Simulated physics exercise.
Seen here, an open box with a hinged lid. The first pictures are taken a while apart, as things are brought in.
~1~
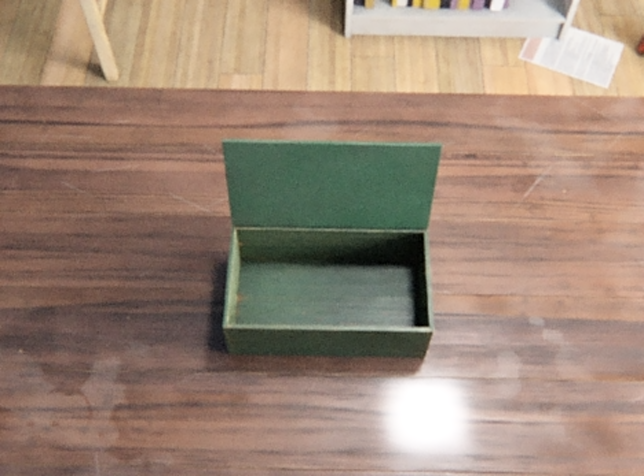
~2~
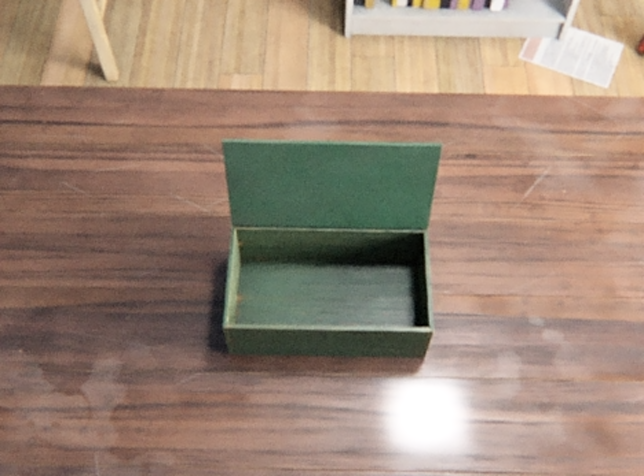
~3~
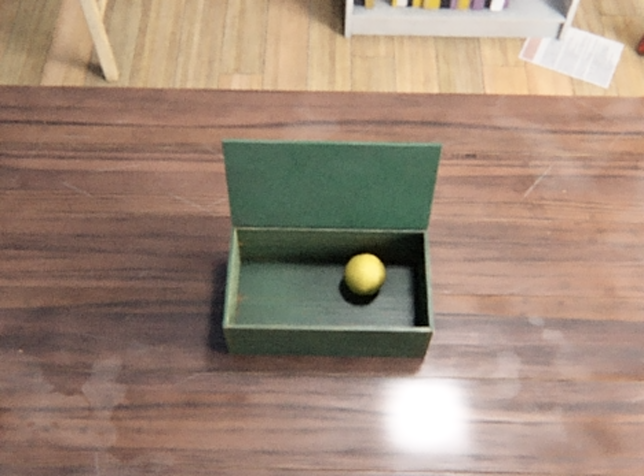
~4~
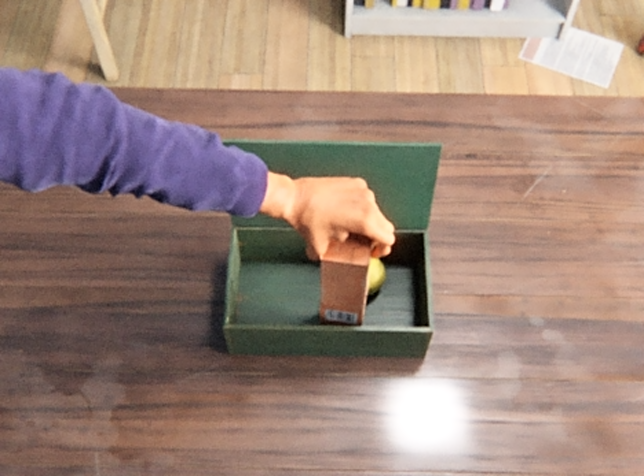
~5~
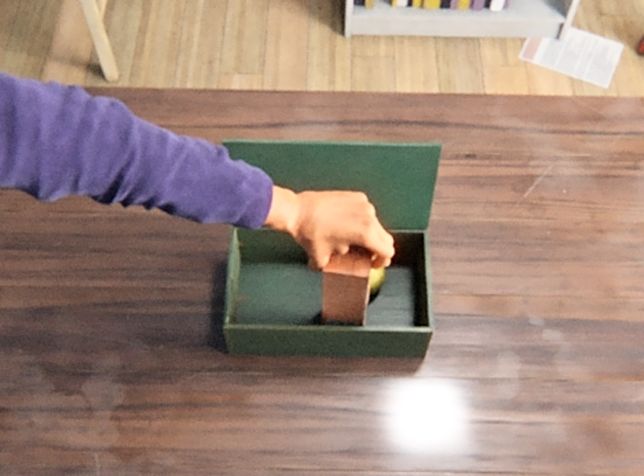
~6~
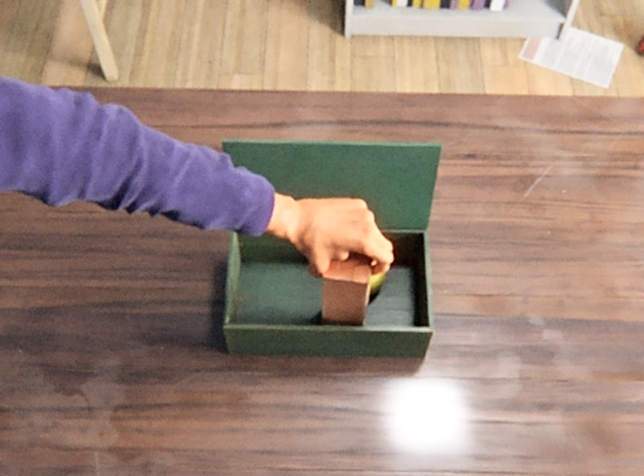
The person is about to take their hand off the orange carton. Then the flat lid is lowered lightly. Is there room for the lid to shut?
It is held up.
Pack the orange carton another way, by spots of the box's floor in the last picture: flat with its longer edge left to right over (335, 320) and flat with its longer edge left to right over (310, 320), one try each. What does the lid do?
First try: It closes; second try: It shuts flat.
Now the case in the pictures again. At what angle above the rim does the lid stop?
Some 55° above the rim.
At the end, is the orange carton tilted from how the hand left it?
It stays as placed.
Then, 1.00 s past the last view, lid starting down.
Then, 1.40 s past the last view, lid 72° above the rim.
Then, 1.60 s past the last view, lid 59° above the rim.
Finally, lid 53° above the rim; both still in place. Final places as the last picture's camera would see them, orange carton near (346, 295).
